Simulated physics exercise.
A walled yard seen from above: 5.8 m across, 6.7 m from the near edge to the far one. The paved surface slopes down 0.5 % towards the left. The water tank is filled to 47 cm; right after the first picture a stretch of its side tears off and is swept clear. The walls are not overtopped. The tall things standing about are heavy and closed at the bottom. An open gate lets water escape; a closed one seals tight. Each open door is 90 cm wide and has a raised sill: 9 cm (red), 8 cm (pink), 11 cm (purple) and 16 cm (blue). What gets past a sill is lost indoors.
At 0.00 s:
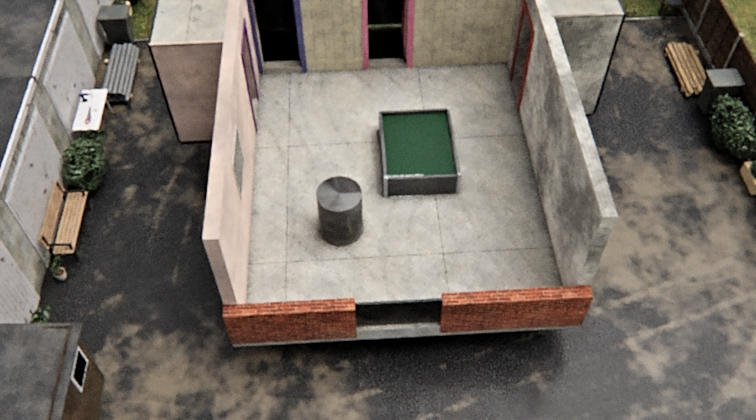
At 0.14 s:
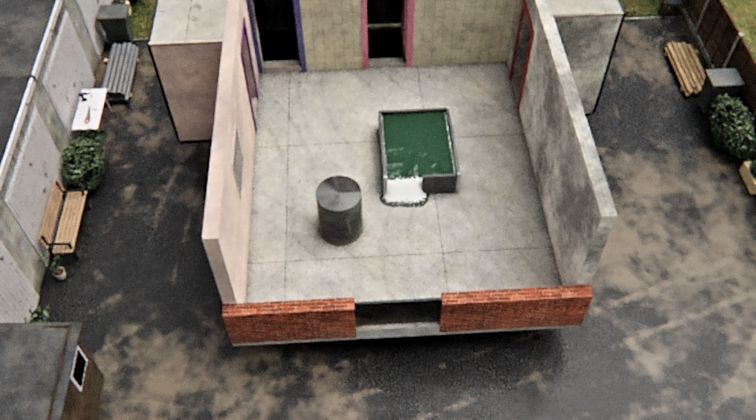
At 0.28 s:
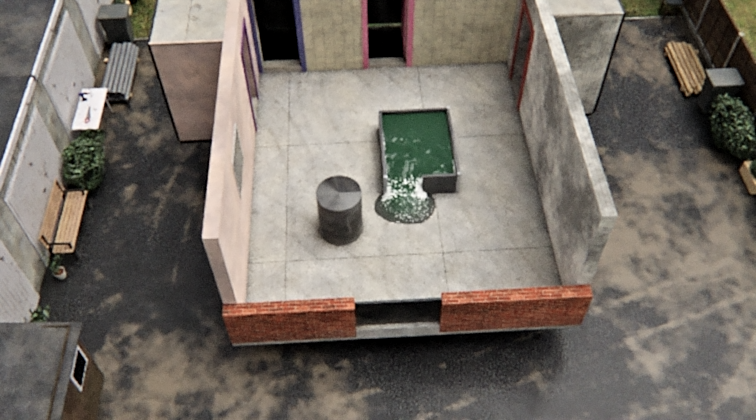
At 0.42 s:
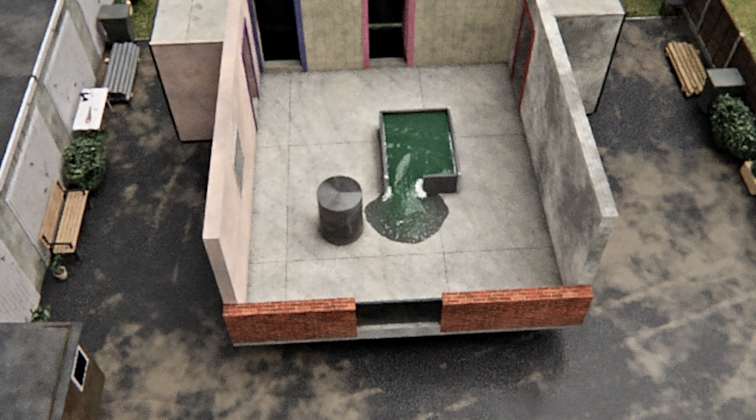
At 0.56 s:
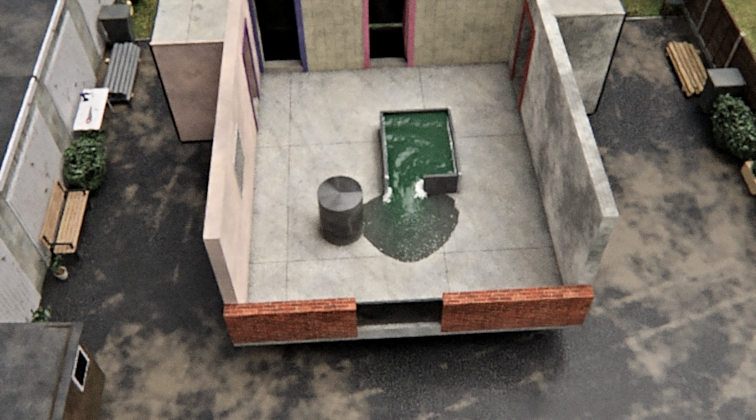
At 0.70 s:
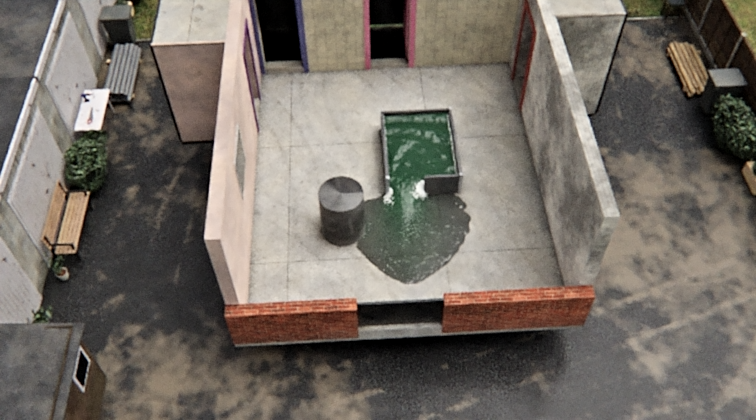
In a walled yard, green water pours from a tank's broken front and spreads across the paving.
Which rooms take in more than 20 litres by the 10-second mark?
The water let in: At the red door it keeps below the limit; at the pink door it keeps below the limit; at the purple door it does not reach the limit; at the blue door it keeps below the limit.
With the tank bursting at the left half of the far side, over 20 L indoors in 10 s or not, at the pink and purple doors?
Against that limit: Pink past it, purple not over.
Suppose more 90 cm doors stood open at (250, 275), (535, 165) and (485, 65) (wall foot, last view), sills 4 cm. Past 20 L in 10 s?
In turn: Over, under, not over.
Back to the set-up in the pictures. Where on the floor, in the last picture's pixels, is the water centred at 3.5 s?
Around (407, 230).
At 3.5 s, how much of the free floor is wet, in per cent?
Some 30 per cent of it.
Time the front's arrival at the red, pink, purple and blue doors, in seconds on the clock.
Red 7.5 s, pink not in the 10 s, purple 6.0 s, blue 7.5 s.
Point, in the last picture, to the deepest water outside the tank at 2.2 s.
Near (387, 309).
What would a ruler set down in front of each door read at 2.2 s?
In cm: Red 0, pink 0, purple 0, blue 0.
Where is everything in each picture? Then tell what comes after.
The first picture shows the water tank at (418, 145) is whole and still, 47 cm deep.
In the second picture, the front is at (424, 200), 0.4 m from the gap at (404, 189); 0.1 m2 of floor is under water; 47 cm left at the back of the water tank.
In the third picture, water pours out at (404, 189) and has run 0.7 m, to (426, 216); typically 7 cm deep outside, 47 cm at the water tank's back.
In the fourth picture, water pours out at (405, 189) and has run 1.2 m, to (417, 239); typically 5 cm deep outside, 47 cm at the water tank's back.
In the fifth picture, water pours out at (405, 189) and has run 1.6 m, to (401, 258); typically 4 cm deep outside, 47 cm at the water tank's back.
In the sixth picture, water pours out at (406, 190) and has run 2.1 m, to (407, 279); typically 3 cm deep outside, 42 cm at the water tank's back.
After 1.4 s water covers 15 % of the floor and is deepest (24 cm) near (405, 199); red door not reached, pink door not reached, purple door not reached, blue door not reached.
After 2.2 s water covers 25 % of the floor and is deepest (22 cm) near (387, 309); red door not reached, pink door not reached, purple door not reached, blue door not reached.
After 3.5 s water covers 30 % of the floor and is deepest (18 cm) near (247, 325); red door not reached, pink door not reached, purple door not reached, blue door not reached.
After 6.0 s water covers 55 % of the floor and is deepest (13 cm) near (247, 325); red door not reached, pink door not reached, purple door not reached, blue door not reached.
After 10.0 s water covers 90 % of the floor and is deepest (6 cm) near (250, 283); red door 1 cm at the sill, 0 L in, pink door not reached, purple door 3 cm at the sill, 0 L in, blue door 5 cm at the sill, 0 L in.
